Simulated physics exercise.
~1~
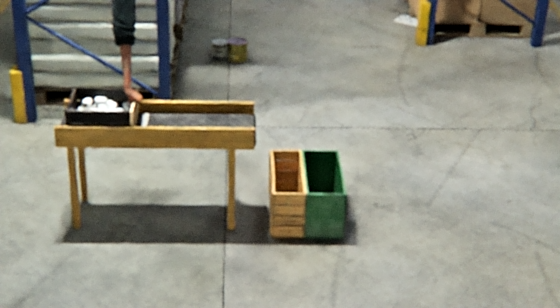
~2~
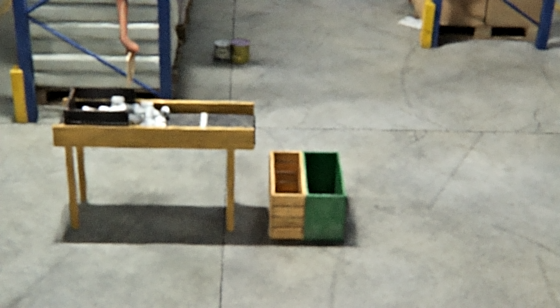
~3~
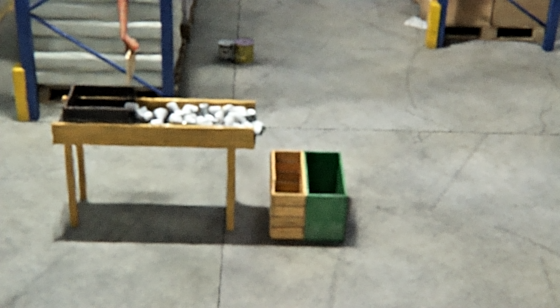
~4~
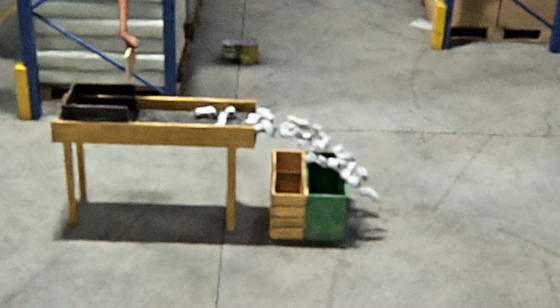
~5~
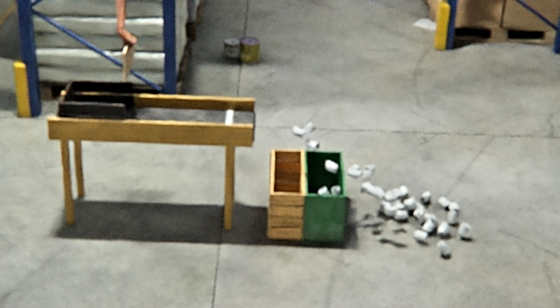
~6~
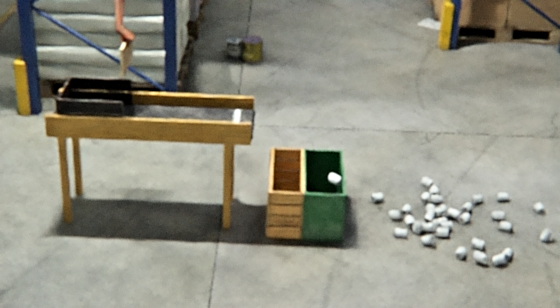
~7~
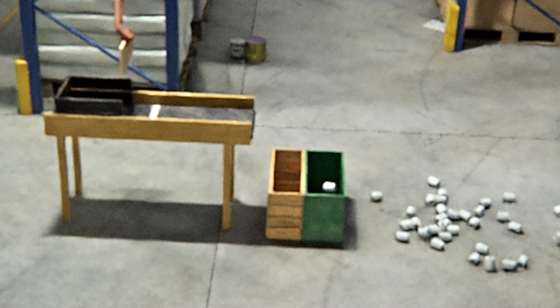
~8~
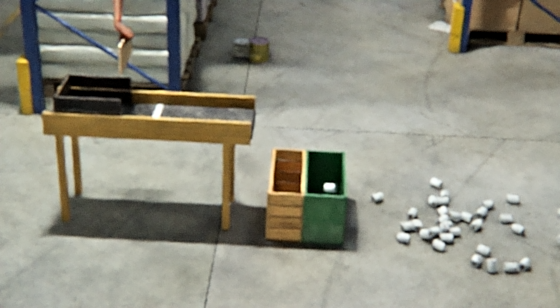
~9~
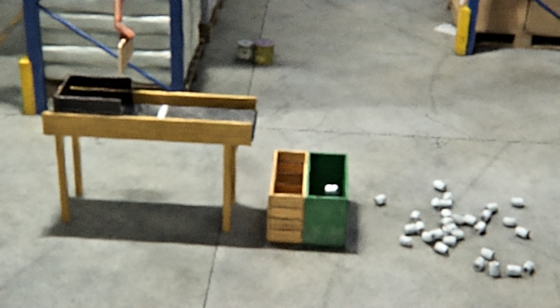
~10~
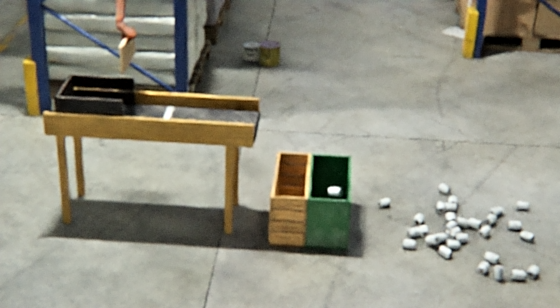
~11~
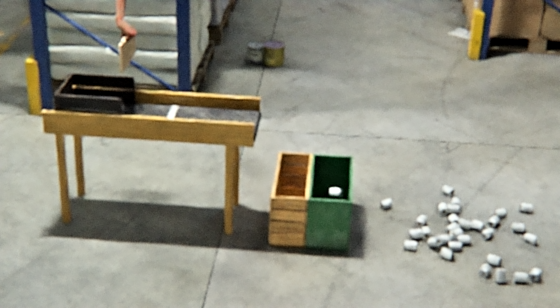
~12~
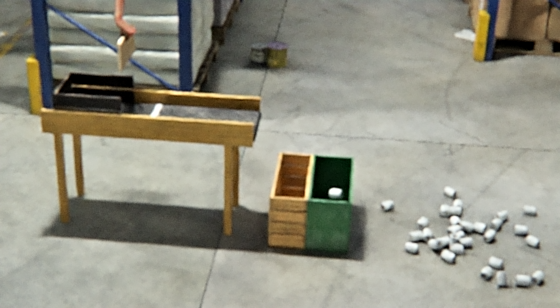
Small white rolls sit bunched in a black pen at the left end of a wooden-sided belt table, seen from above in a warehouse with a grey concrete floor. An open wooden box and a green tote stand side by side to the right, and blue racking rises behind. An arm at the back lifts the gate, and the rolls spread rightward along the dark belt. They pour off its end in an arc over the wooden box, a few dropping into the tote. Most land beyond it, tumble and settle scattered across the floor, leaving the belt empty.
